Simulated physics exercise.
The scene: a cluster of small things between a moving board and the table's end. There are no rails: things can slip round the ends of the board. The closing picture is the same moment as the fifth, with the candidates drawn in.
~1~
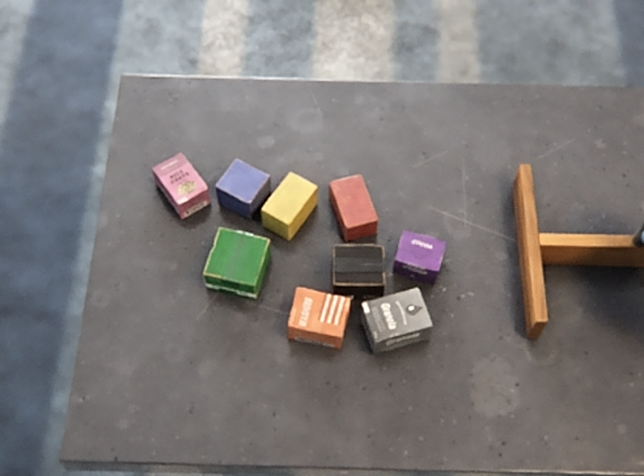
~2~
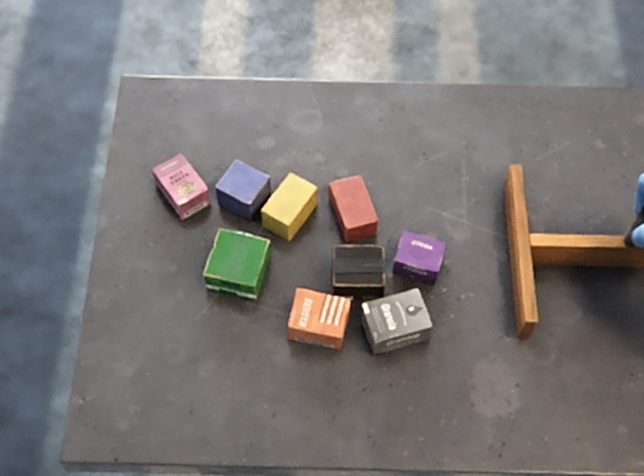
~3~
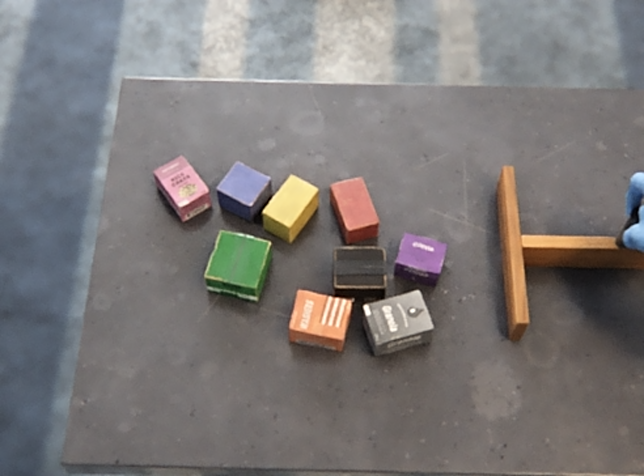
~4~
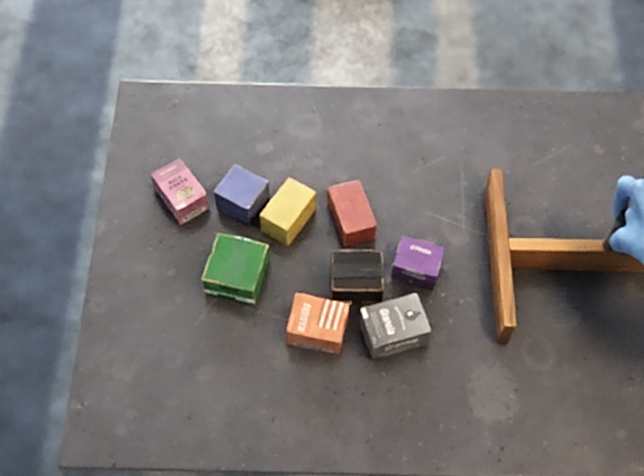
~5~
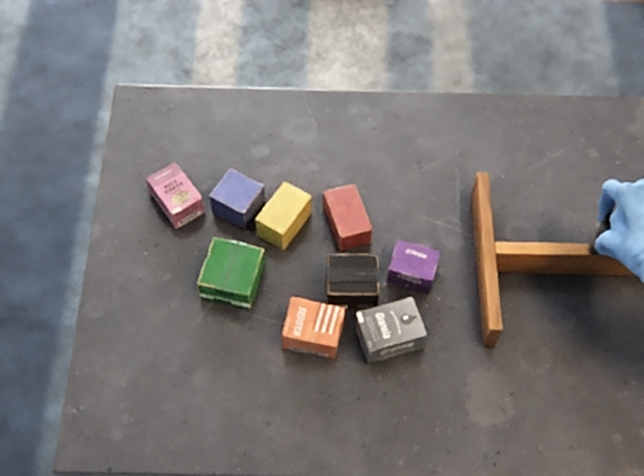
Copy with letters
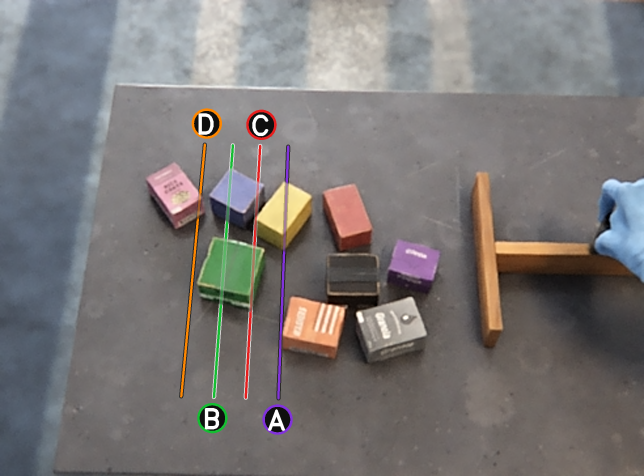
A gloved hand slides a wooden T-shaped board left toward nine still, colourful small boxes.
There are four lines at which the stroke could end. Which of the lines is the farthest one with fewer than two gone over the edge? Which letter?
B.
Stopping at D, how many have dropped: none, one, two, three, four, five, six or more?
In all, two.
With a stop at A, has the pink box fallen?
No.
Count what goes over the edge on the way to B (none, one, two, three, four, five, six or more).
The count is none.
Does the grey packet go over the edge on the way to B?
No.
On the marked copy, A at (284, 263); B at (224, 262); C at (254, 262); D at (194, 261).
With B. Early on, board (395, 245); grey packet (358, 330); orange box (299, 328).
Further on, board (299, 243); pink box (164, 194); green box (168, 272).
At the end, board (227, 241); pink box (103, 193); green box (97, 270); none fallen.
As for the rest, A is within the limit but short; C is within the limit but short; D drops two.
